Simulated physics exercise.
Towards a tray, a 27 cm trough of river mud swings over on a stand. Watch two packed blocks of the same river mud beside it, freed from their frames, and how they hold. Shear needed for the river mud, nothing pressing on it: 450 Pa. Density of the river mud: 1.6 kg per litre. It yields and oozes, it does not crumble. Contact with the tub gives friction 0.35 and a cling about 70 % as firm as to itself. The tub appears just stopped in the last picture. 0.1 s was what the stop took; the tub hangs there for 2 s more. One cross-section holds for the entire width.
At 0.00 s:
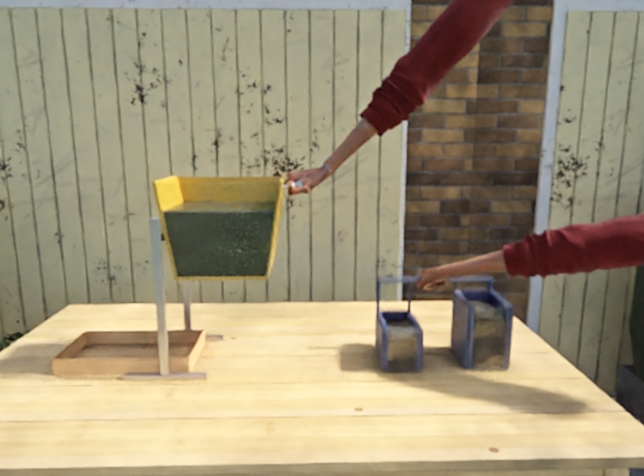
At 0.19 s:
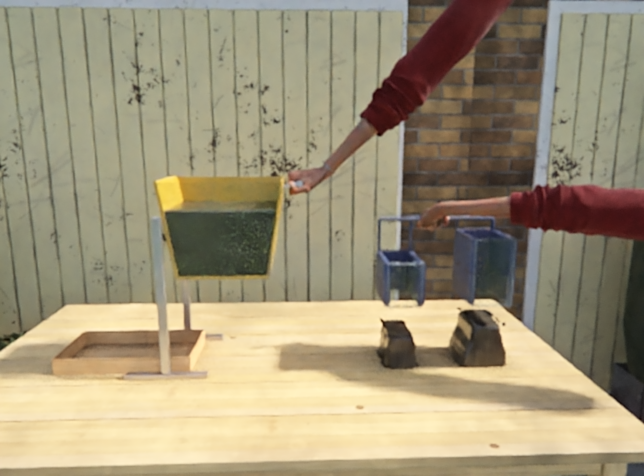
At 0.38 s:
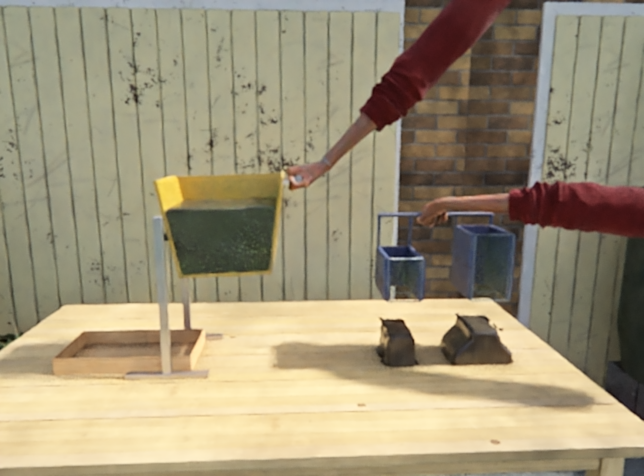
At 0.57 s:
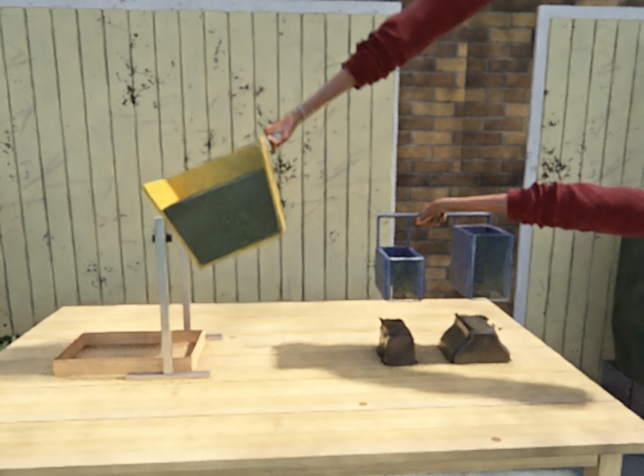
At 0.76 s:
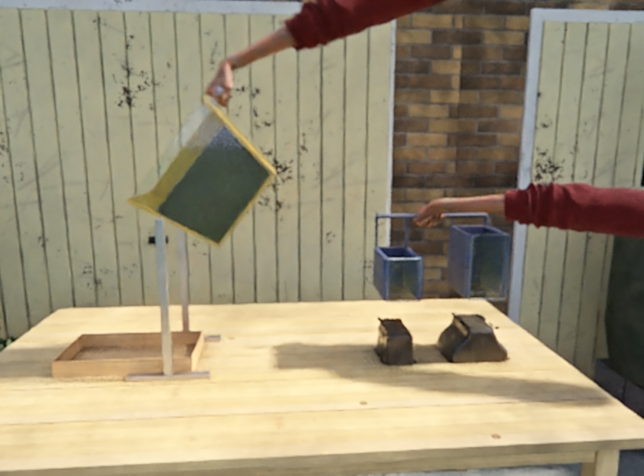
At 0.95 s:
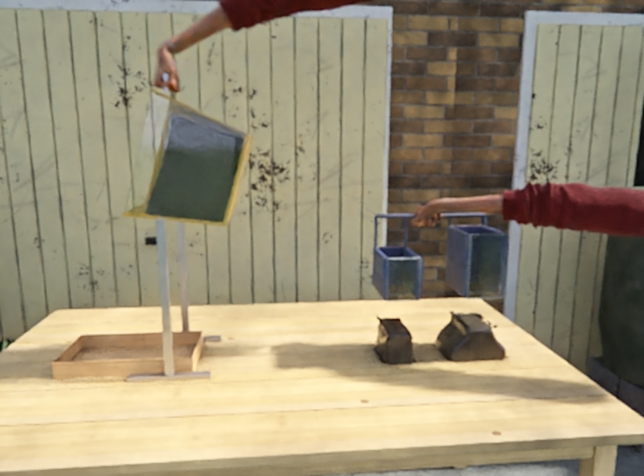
The clip opens with one hand on a yellow trough of dark mud, mounted above a wooden tray, as another lifts two joined blue moulds off two mud blocks. The right block sags lower and wider, then the first hand swings the trough up and leftward into a steep tilt.
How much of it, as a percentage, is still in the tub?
Near 60 percent is still in the tub.
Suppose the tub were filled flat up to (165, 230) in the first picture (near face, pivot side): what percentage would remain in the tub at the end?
It would be near 85 %.
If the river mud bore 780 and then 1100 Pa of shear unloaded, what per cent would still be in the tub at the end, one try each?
You'd see 95 percent the first time and 100 percent the second.
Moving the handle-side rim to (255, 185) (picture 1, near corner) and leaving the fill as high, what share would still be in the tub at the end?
85 %.
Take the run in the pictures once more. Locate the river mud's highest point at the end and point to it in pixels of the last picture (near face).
About (207, 173).
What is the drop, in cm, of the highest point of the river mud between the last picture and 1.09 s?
Around 7 cm below its level in the last picture.
After 1.09 s, the tub is at 74 degrees and holds 97 %.
After 1.26 s, the tub is at 74 degrees and holds 74 %.
After 1.43 s, the tub is at 74 degrees and holds 62 %.
After 1.60 s, the tub is at 74 degrees and holds 60 %.
After 2.95 s, the tub is at 74 degrees and holds 60 %.
